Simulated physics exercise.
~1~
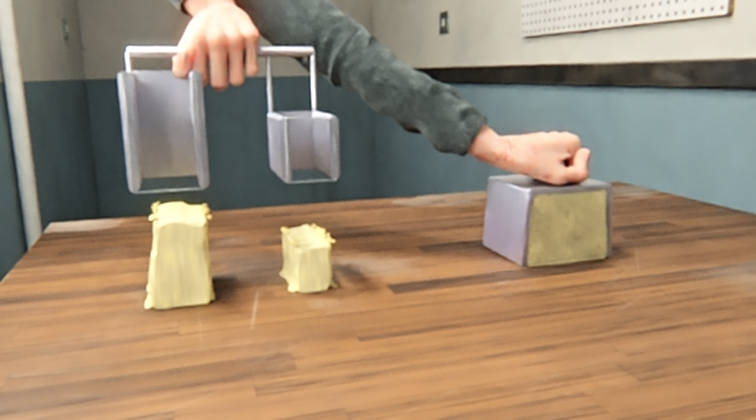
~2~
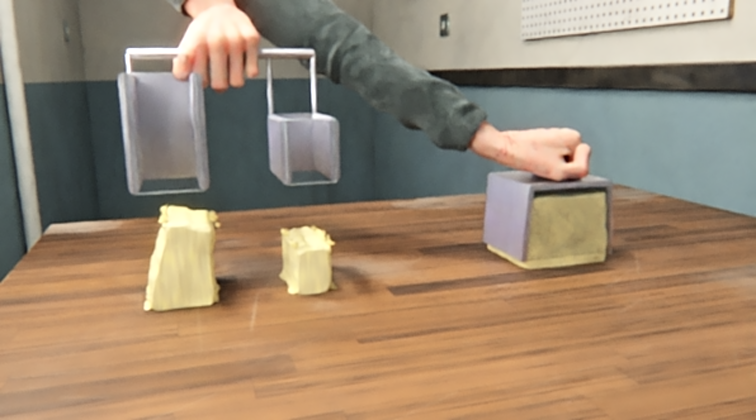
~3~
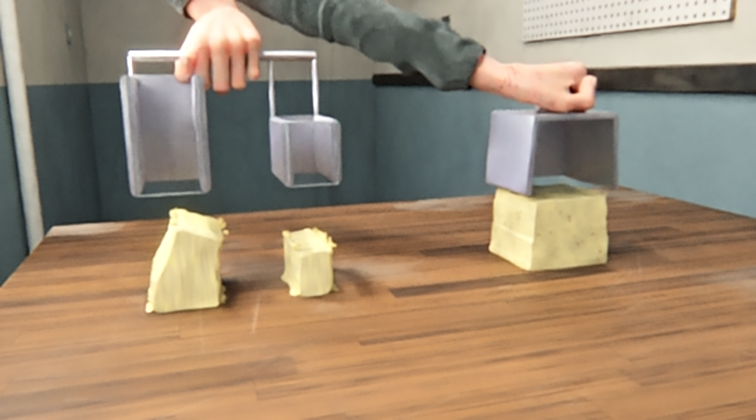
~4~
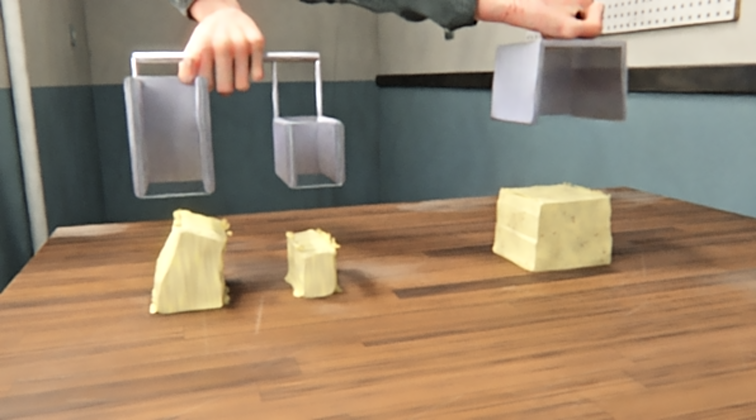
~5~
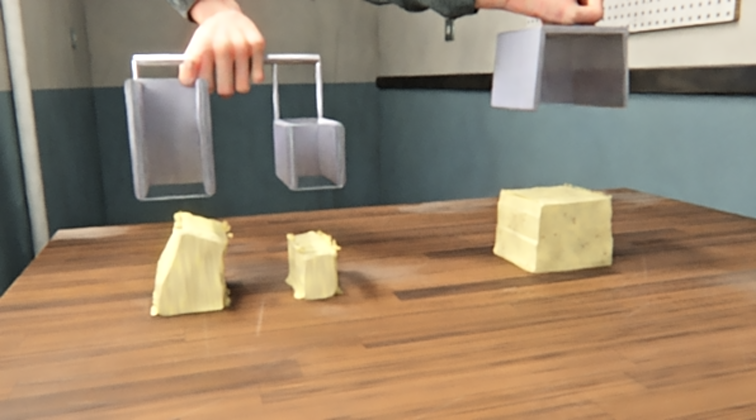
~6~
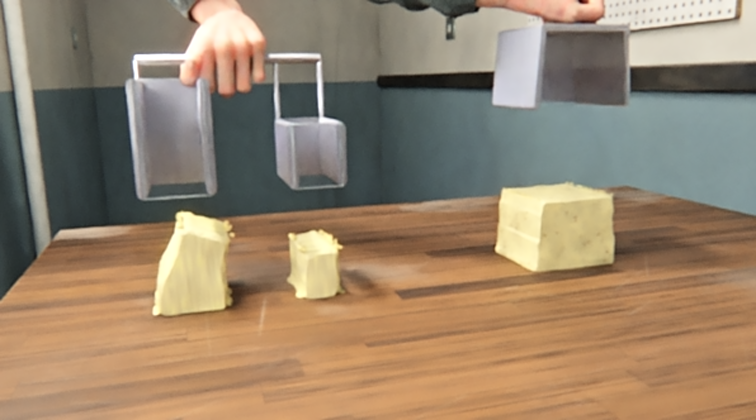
On a wooden tabletop, a hand lifts a grey mould off a pale yellow block, which stays standing beside two smaller blocks.
